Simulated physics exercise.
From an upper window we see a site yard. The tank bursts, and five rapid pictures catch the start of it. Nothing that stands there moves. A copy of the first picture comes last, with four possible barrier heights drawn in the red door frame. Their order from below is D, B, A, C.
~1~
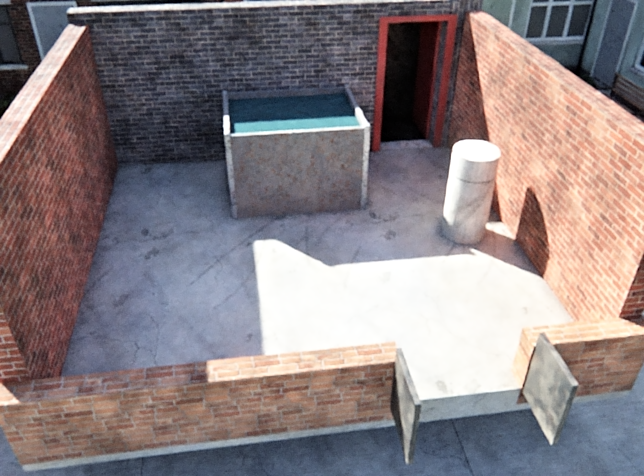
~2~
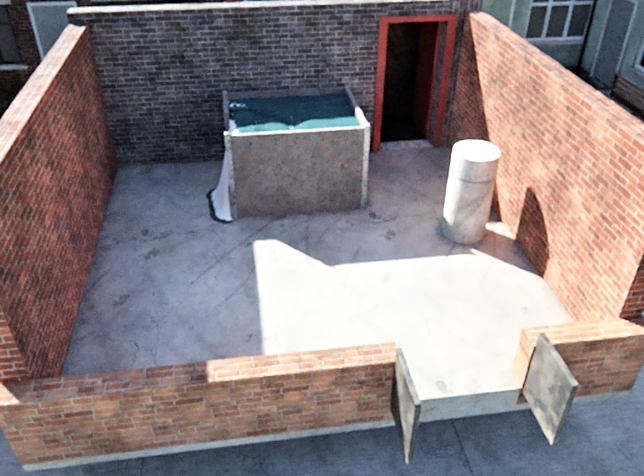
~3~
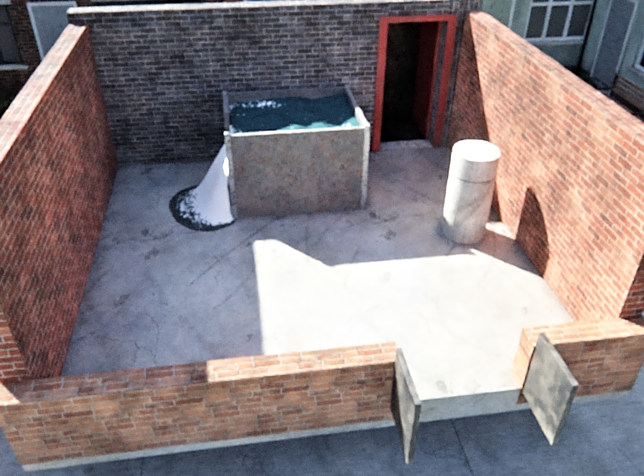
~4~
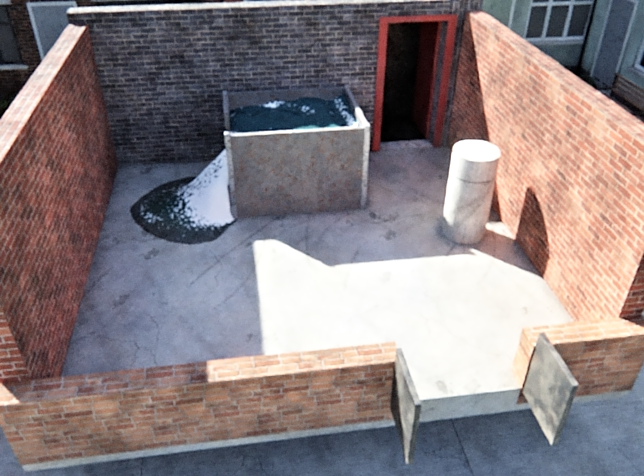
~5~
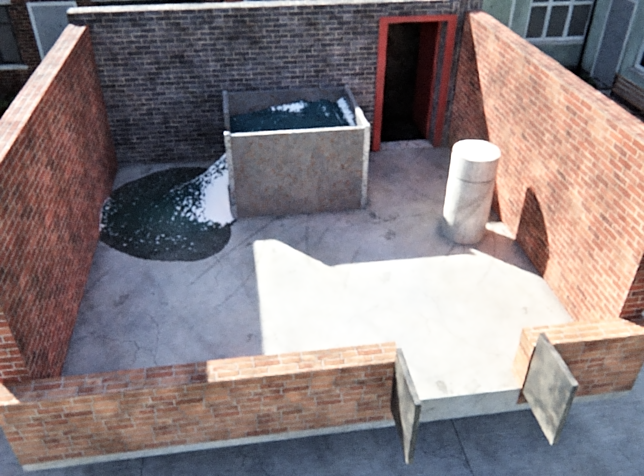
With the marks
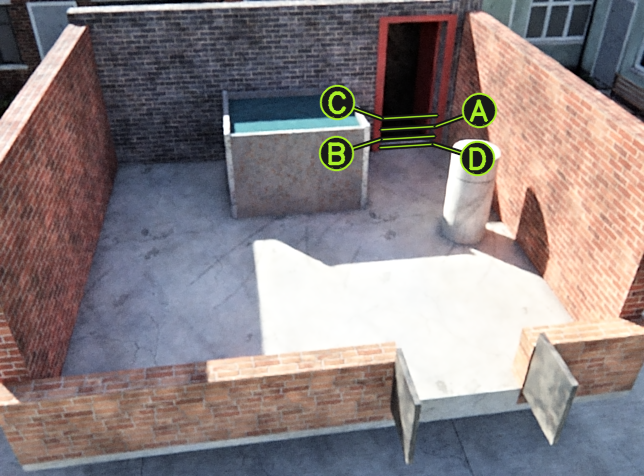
Water pouring from the left side of a raised tank in a brick-walled yard, foaming and spreading leftward in a dark pool.
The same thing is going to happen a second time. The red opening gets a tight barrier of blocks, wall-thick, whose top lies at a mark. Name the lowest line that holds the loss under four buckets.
Height B just does it.
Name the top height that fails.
That is height D.
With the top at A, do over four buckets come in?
No.
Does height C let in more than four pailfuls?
No, that is safe.
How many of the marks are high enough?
Three of them.
On the marked copy, A at (408, 128); B at (407, 137); C at (409, 117); D at (406, 145); from the bottom up D, B, A, C.
With A, nothing gets over.
With B, nothing gets over.
With C, nothing gets over.
With D, about 7 bucketfuls get in.
